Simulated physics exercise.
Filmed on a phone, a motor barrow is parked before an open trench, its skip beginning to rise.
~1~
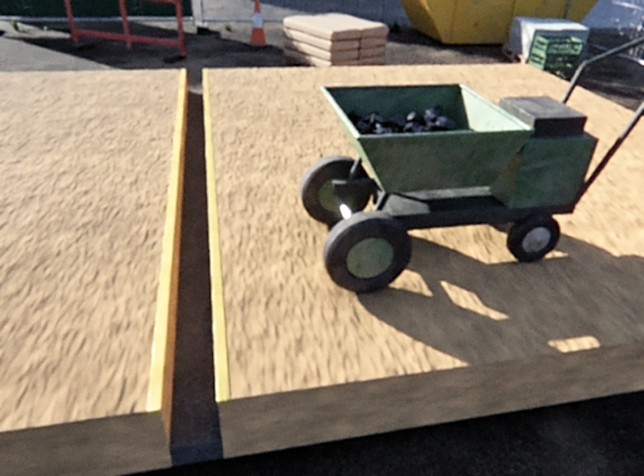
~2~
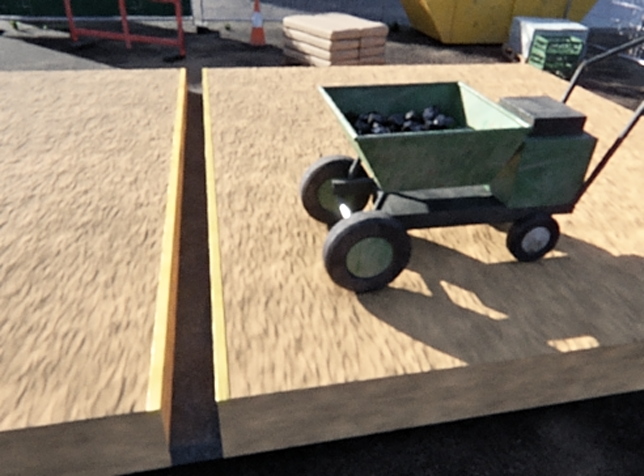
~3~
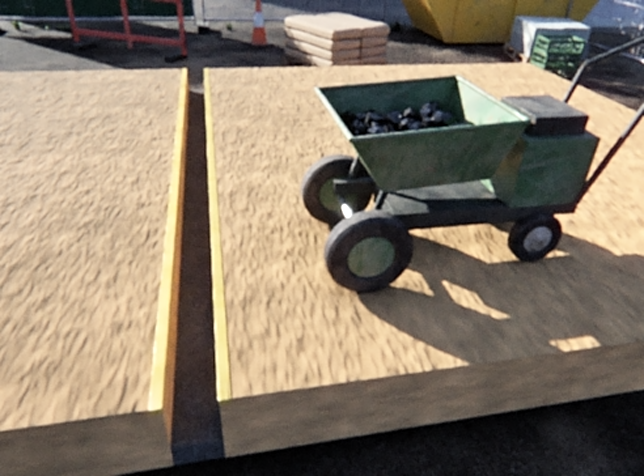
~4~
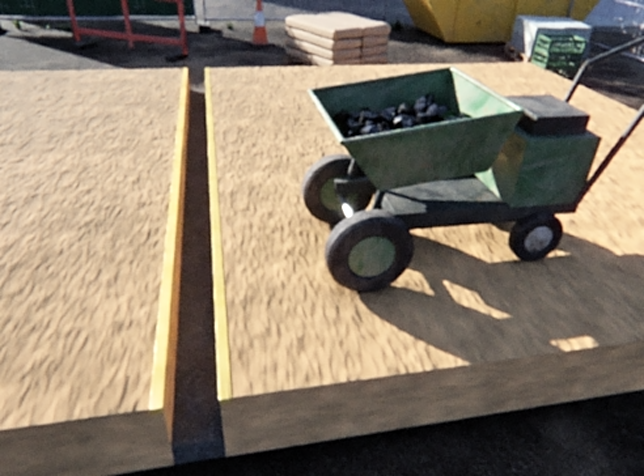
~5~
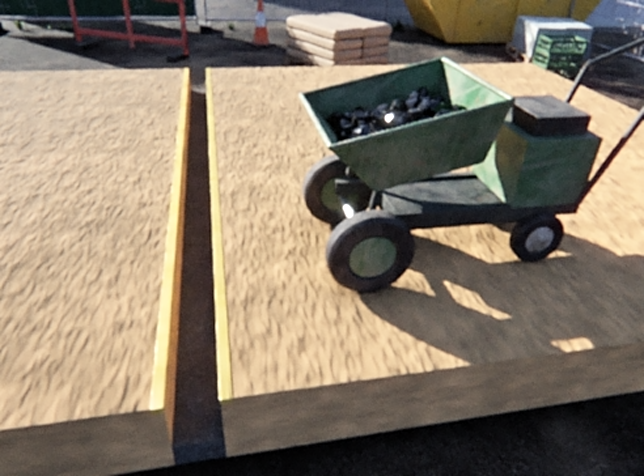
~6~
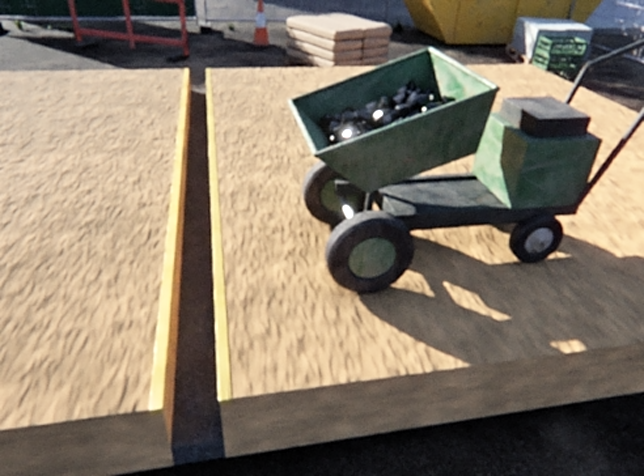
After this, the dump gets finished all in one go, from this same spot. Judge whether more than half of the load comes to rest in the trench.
It does.
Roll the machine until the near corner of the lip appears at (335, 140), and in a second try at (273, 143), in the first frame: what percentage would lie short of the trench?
The first gives 0 %, the second 0 %.
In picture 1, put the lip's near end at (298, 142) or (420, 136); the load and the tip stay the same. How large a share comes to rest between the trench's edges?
First spot: About 30 percent; second spot: About 20 percent.
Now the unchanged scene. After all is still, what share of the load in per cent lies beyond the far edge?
Roughly 0 per cent of the load.
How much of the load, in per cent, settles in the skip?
It is some 15 percent.
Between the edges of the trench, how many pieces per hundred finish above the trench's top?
About 0 in a hundred.
Shortly afterwards, skip tipped steeply; the whole lot in the skip.
Next, skip tipped steeply; all but a few in the skip; only a few short of the trench; only a few in or heaped over the trench; only a few falling.
Some moments later, skip tipped right over; near a third in the skip; a little short of the trench; near half in or heaped over the trench; only a few beyond it; only a few falling.
In the end, skip tipped right over; a little in the skip; a little short of the trench; the bulk in or heaped over the trench; only a few beyond it.
